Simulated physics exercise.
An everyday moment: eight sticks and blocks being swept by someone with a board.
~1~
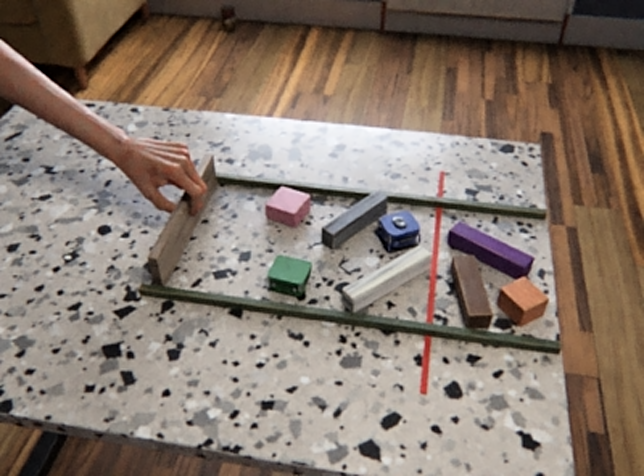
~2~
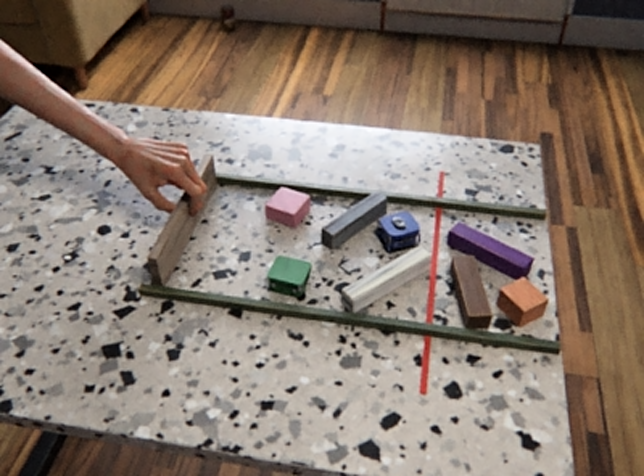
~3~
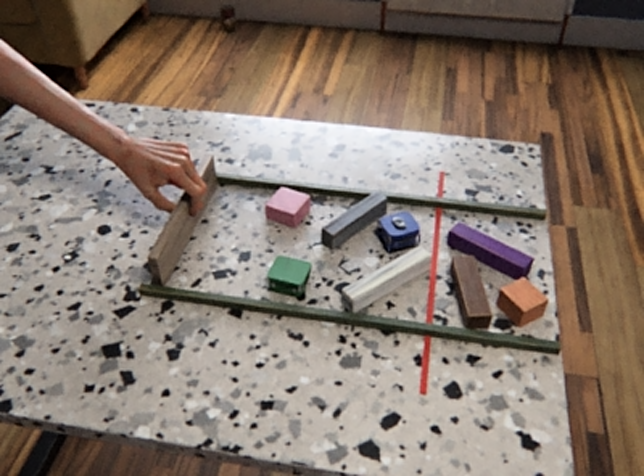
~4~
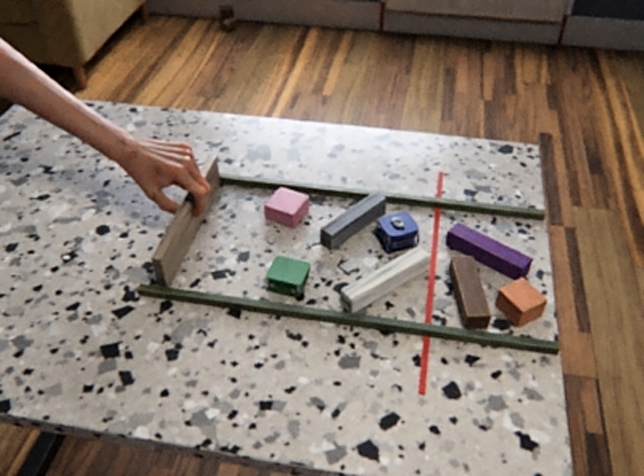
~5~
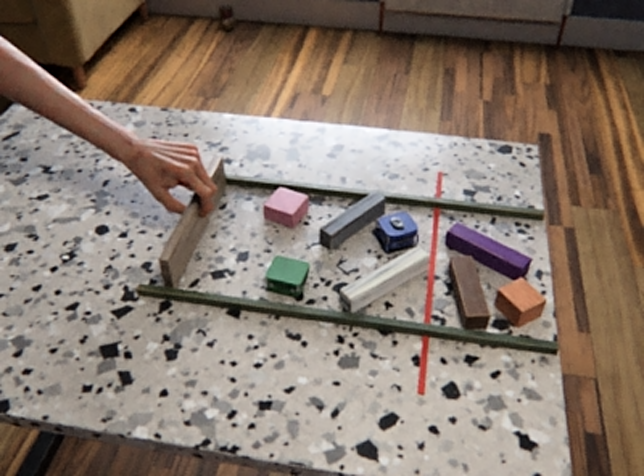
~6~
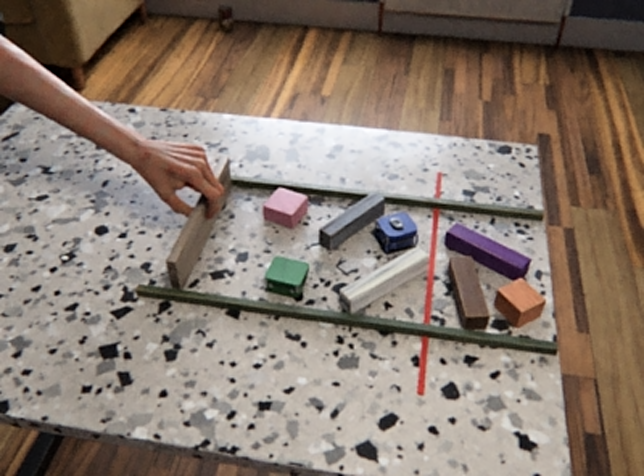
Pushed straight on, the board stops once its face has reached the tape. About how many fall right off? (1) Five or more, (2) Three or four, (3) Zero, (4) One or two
(3) Zero.
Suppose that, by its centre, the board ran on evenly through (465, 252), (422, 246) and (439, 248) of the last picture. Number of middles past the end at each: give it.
Result per place: 2; 0; 0.
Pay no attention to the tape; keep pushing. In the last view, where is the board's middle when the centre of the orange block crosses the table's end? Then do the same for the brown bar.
First near (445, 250), second near (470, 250).
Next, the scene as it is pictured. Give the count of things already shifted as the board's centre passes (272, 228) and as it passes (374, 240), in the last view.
First 1 and then 6.
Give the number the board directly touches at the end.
It adds up to 3.
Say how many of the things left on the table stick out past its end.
As for overhanging, the count is 2.
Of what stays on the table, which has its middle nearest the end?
Looking at the middles, it's the orange block.
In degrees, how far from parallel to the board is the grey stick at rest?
About 35°.
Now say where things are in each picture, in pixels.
In the first frame, orange block (522, 302); purple stick (489, 250); brown bar (470, 291); board (186, 216); tape (435, 263).
In the second frame, purple stick (489, 251); pink block (288, 207).
In the third frame, brown bar (470, 291); blue case (399, 233).
In the fourth frame, orange block (521, 302); white stick (386, 279).
In the fifth frame, purple stick (487, 251); green case (288, 277).
In the sixth frame, orange block (519, 303); purple stick (486, 252); brown bar (468, 292); board (203, 219); tape (432, 264).
Early on, none off yet; orange block at rest near (519, 303); purple stick at rest near (486, 252); brown bar at rest near (468, 292).
A while later, none off yet; orange block moving near (524, 305); purple stick moving near (494, 254); brown bar travelled a little near (487, 298).
Finally, the number that fall off is zero.
